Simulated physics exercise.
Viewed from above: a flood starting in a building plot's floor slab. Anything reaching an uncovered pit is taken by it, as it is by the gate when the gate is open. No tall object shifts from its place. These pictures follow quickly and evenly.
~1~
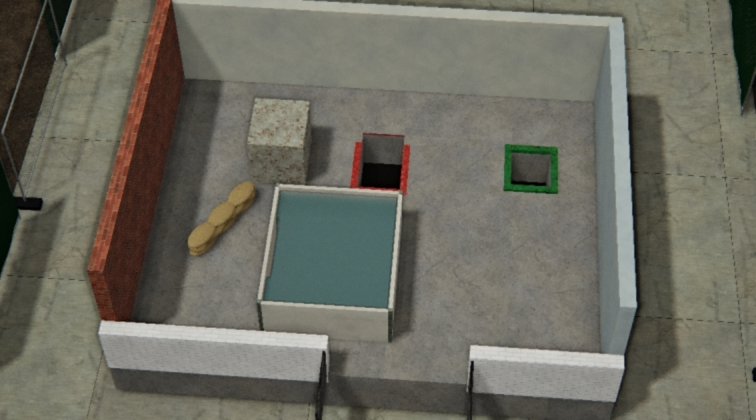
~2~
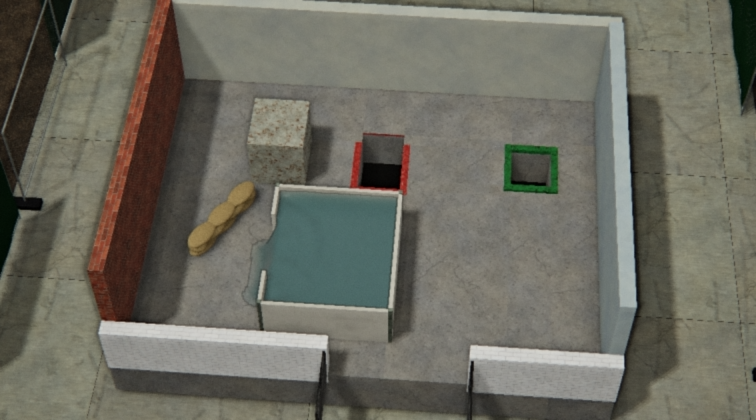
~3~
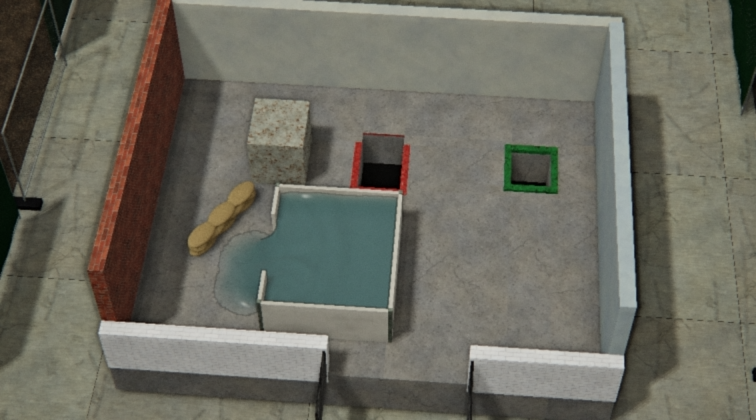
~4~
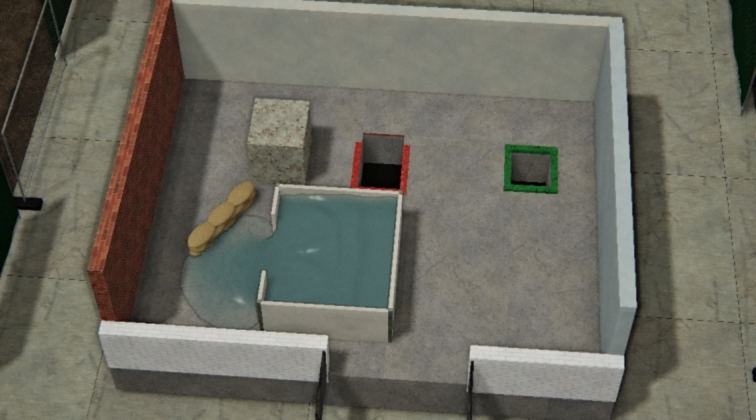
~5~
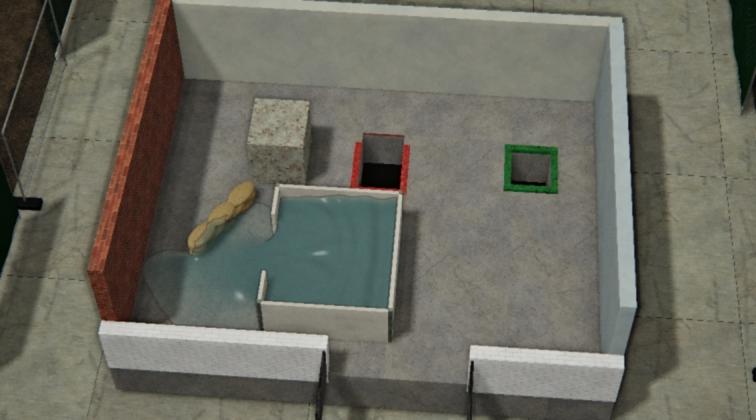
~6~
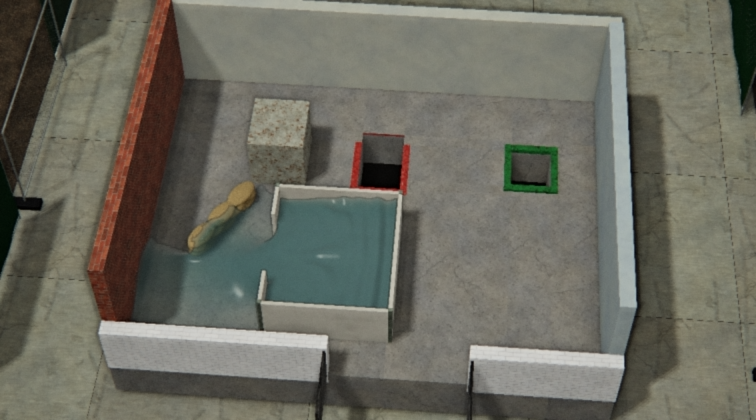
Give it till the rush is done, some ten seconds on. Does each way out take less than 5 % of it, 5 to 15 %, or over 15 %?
The gate ends up with 5 to 15 %; the red pit ends up with 5 to 15 %; the green pit ends up with less than 5 %.
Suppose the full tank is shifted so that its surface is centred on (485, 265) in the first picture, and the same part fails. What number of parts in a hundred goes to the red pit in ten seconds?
Estimate for the red pit - some 14 in a hundred.
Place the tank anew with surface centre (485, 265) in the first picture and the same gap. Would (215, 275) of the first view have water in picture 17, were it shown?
That spot would be swamped.
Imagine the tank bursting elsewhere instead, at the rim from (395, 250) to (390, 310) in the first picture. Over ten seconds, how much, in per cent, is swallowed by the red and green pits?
Red: 14 percent; green: 12 percent.
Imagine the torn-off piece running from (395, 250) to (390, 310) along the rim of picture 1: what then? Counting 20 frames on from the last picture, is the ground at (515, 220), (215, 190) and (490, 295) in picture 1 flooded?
Note, points one to three: Reached and soaked / unreached / reached and soaked.
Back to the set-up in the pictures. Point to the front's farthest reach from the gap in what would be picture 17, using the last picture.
I'd say around (180, 105).
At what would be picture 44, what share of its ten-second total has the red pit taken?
Near 40 %, I'd say.
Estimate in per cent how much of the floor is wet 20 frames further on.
Around 45 percent, give or take.
A moment on, water covers 20 % of the floor; the gate 0 %, the red pit 0 %, the green pit 0 %.
Next, water covers 30 % of the floor; the gate 0 %, the red pit 0 %, the green pit 0 %.
Then, water covers 45 % of the floor; the gate 1 %, the red pit 1 %, the green pit 0 %.
Later, water covers 80 % of the floor; the gate 7 %, the red pit 4 %, the green pit 0 %.
In the end, water covers 95 % of the floor; the gate 13 %, the red pit 9 %, the green pit 0 %.
